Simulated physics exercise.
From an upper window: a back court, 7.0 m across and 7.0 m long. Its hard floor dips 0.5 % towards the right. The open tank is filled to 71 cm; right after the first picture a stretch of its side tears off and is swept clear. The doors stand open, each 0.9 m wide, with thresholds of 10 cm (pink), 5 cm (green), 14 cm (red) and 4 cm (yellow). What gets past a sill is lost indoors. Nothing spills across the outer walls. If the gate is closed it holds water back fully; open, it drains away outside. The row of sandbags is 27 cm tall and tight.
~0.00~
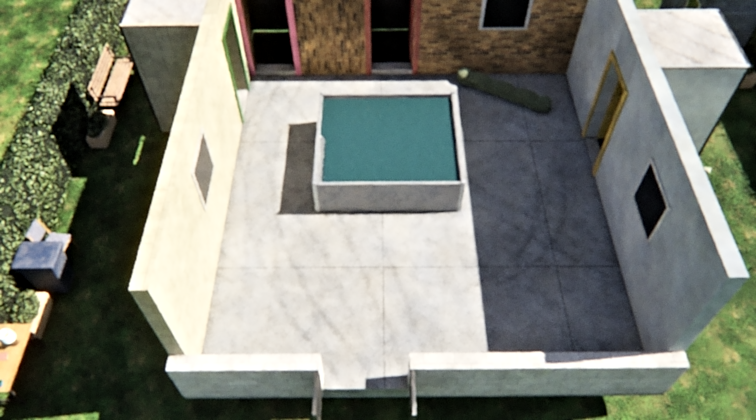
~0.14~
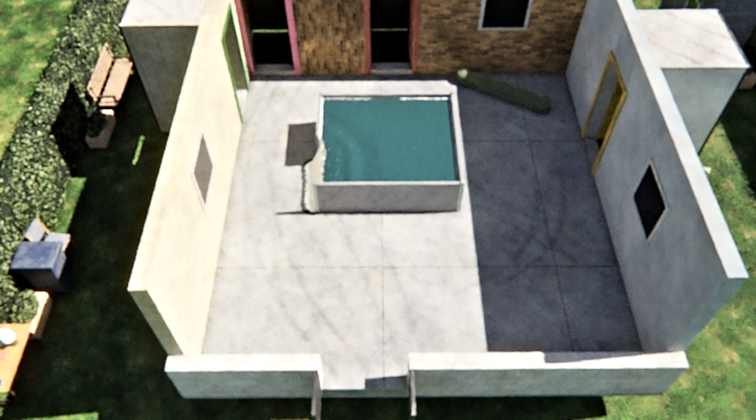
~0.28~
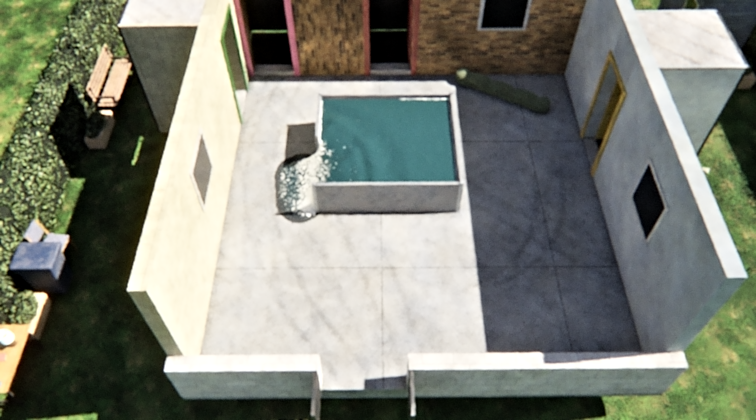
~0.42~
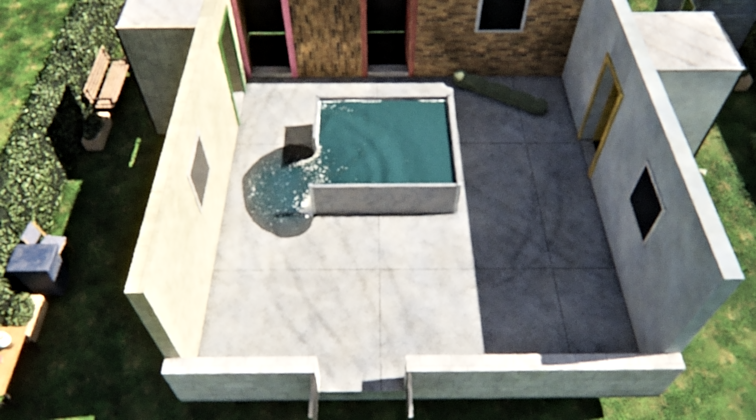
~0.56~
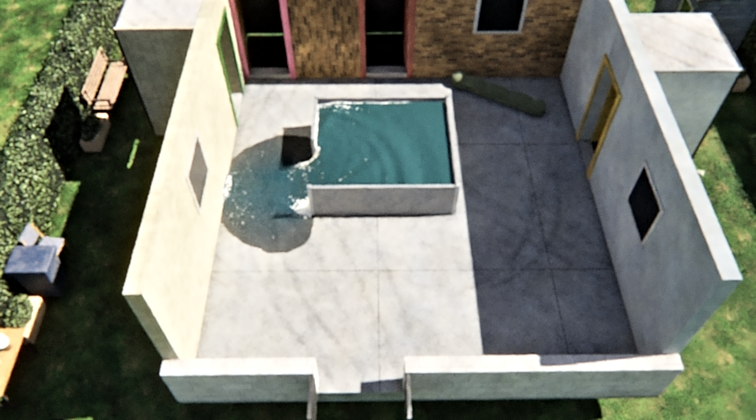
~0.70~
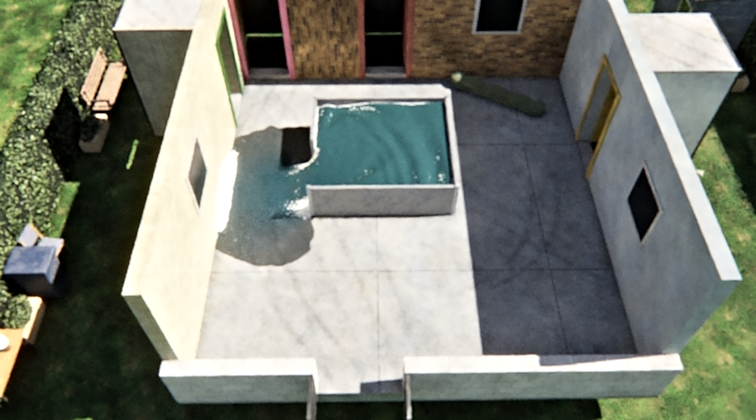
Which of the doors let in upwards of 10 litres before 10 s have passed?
Door by door: At the pink door it goes over the limit; at the green door it exceeds the limit; at the red door it keeps below the limit; at the yellow door it passes the limit.
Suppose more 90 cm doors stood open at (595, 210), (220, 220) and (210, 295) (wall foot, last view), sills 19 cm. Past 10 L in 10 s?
In that order: Not over, past it, under.
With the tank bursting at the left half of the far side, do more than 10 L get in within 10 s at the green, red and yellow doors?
Then: Green above, red past it, yellow above.
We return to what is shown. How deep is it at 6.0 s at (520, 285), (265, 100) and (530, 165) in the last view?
About 2, 8 and 1 cm.
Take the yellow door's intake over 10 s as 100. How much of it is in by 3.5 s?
Some 0 per cent by then.
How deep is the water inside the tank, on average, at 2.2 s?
Some 44 cm.
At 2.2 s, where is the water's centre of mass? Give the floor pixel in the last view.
Around (333, 185).
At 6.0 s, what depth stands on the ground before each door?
Depths in cm: Pink 17, green 6, red 6, yellow 2.
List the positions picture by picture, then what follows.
Still water, 71 cm deep, in the open tank at (388, 138), in the first frame.
Water pours out at (320, 179) and has run 0.6 m, to (312, 162); typically 9 cm deep outside, 71 cm at the open tank's back, in the second frame.
The front is at (286, 163), 0.9 m from the gap at (319, 180); 1.0 m2 of floor is under water; 71 cm left at the back of the open tank, in the third frame.
The front is at (249, 176), 1.4 m from the gap at (317, 182); 2.2 m2 of floor is under water; 71 cm left at the back of the open tank, in the fourth frame.
The front is at (230, 166), 1.8 m from the gap at (315, 183); 3.6 m2 of floor is under water; 71 cm left at the back of the open tank, in the fifth frame.
Water pours out at (315, 183) and has run 2.1 m, to (216, 244); typically 6 cm deep outside, 70 cm at the open tank's back, in the sixth frame.
After 1.4 s water covers 15 % of the floor and is deepest (47 cm) near (234, 197); pink door not reached, green door 8 cm at the sill, 0 L in, red door not reached, yellow door not reached.
After 2.2 s water covers 25 % of the floor and is deepest (44 cm) near (224, 197); pink door 22 cm at the sill, 14 L in, green door 9 cm at the sill, 3 L in, red door not reached, yellow door not reached.
After 3.5 s water covers 40 % of the floor and is deepest (33 cm) near (194, 368); pink door 24 cm at the sill, 125 L in, green door 8 cm at the sill, 12 L in, red door 6 cm at the sill, 0 L in, yellow door not reached.
After 6.0 s water covers 80 % of the floor and is deepest (21 cm) near (192, 379); pink door 17 cm at the sill, 235 L in, green door 6 cm at the sill, 19 L in, red door 6 cm at the sill, 0 L in, yellow door not reached.
After 10.0 s water covers 95 % of the floor and is deepest (14 cm) near (568, 134); pink door 10 cm at the sill, 271 L in, green door 6 cm at the sill, 28 L in, red door 4 cm at the sill, 0 L in, yellow door 11 cm at the sill, 87 L in.
